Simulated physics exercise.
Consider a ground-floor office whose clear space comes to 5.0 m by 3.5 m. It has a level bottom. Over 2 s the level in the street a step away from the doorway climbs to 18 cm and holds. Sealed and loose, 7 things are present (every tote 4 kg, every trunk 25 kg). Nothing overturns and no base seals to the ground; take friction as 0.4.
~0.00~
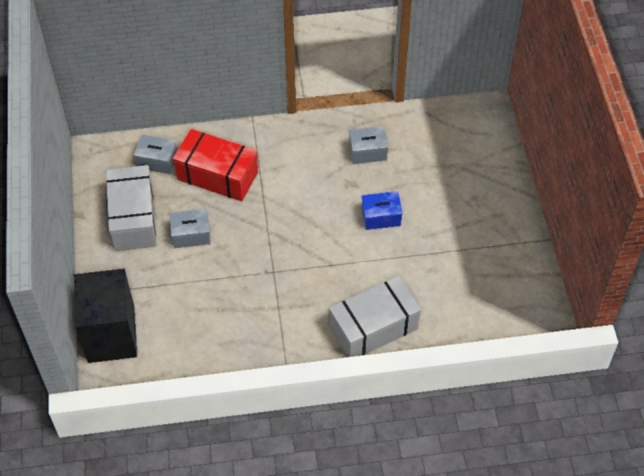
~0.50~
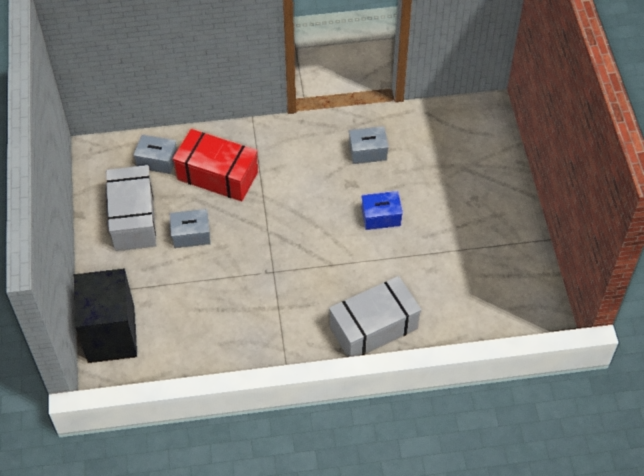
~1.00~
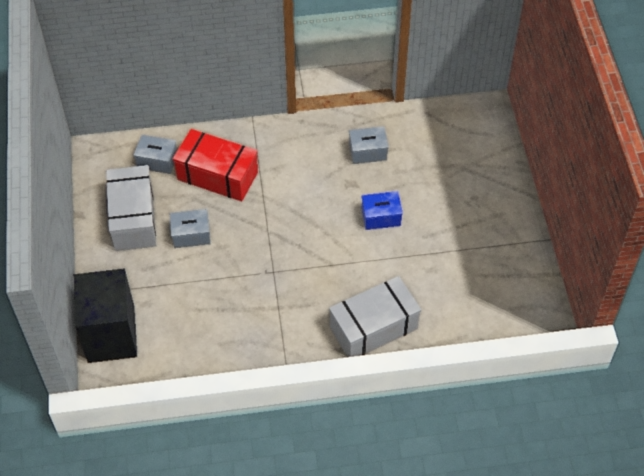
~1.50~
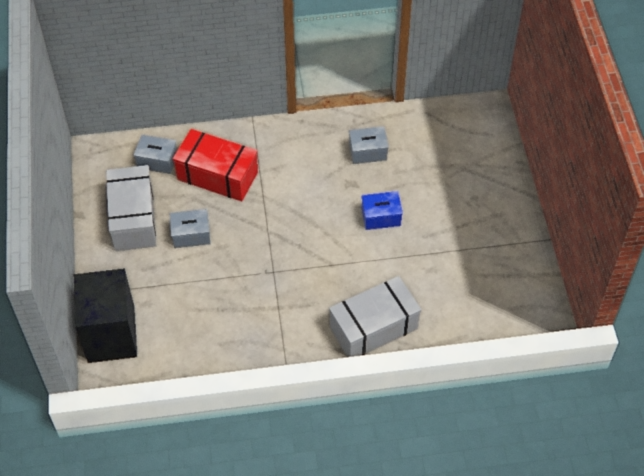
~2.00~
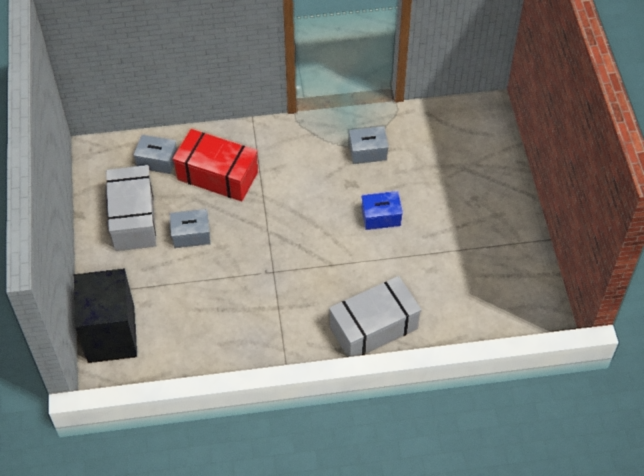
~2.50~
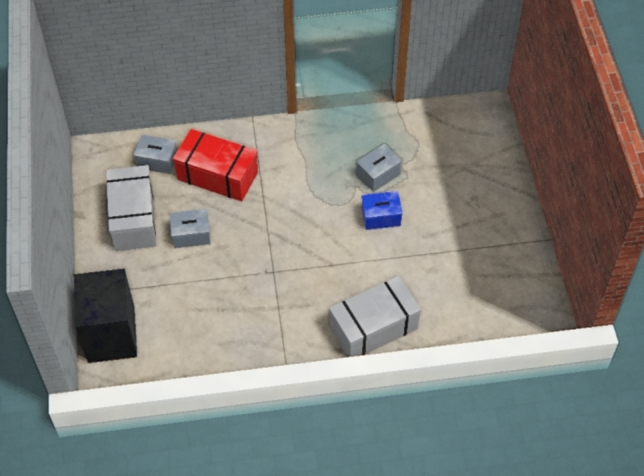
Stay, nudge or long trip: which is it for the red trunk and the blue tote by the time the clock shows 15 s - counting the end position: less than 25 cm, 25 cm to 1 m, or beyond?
First the red trunk, which moves somewhat, then the blue tote, which goes far off.
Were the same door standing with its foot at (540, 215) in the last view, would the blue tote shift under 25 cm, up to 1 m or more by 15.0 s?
That would leave the blue tote a long way off.
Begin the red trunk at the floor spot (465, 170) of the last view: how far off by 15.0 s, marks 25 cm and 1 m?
It slides a little.
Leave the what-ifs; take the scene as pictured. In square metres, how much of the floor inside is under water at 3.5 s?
Flooded: Near 6.5 m2.
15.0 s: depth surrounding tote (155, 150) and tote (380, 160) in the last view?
Close to 9 and 9 centimetres.
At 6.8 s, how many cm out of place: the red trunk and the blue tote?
About 0 cm and 150 cm, respectively.
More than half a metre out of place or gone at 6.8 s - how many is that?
That would be 2.
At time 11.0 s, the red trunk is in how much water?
Roughly 4 cm at that moment.
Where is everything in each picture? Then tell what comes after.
In the first frame, the red trunk at (215, 154), on the bottom; the blue tote at (382, 204) rests on the ground; 0.0 m2 under water; 0 of 7 have shifted.
In the second frame, the red trunk at (215, 154) rests on the ground; the blue tote at (382, 204), on the bottom; 0.0 m2 under water; 0 of 7 have shifted.
In the third frame, the red trunk at (215, 154), on the bottom; the blue tote at (382, 204) rests on the ground; 0.0 m2 under water; 0 of 7 have shifted.
In the fourth frame, the red trunk at (215, 154), on the bottom; the blue tote at (382, 204), on the bottom; water covers 0.0 m2; 0 of 7 have shifted.
In the fifth frame, the red trunk at (215, 154), on the bottom; the blue tote at (382, 204) rests on the ground; 0.4 m2 under water; 0 of 7 have shifted.
In the sixth frame, the red trunk at (215, 154), on the bottom; the blue tote at (382, 204) rests on the ground; 1.2 m2 under water; 1 of 7 have shifted.
After 3.5 s the red trunk is near (215, 154), 0.0 m from its start, aground; the blue tote is near (394, 244), 0.5 m from its start, aground; 0 afloat.
After 6.8 s the red trunk is near (215, 154), 0.0 m from its start, aground; the blue tote is near (473, 321), 1.7 m from its start, afloat; 2 afloat.
After 11.0 s the red trunk is near (215, 154), 0.0 m from its start, aground; the blue tote is near (407, 315), 1.4 m from its start, afloat; 5 afloat.
After 15.0 s the red trunk is near (272, 133), 0.7 m from its start, afloat; the blue tote is near (330, 327), 1.7 m from its start, afloat; 7 afloat.
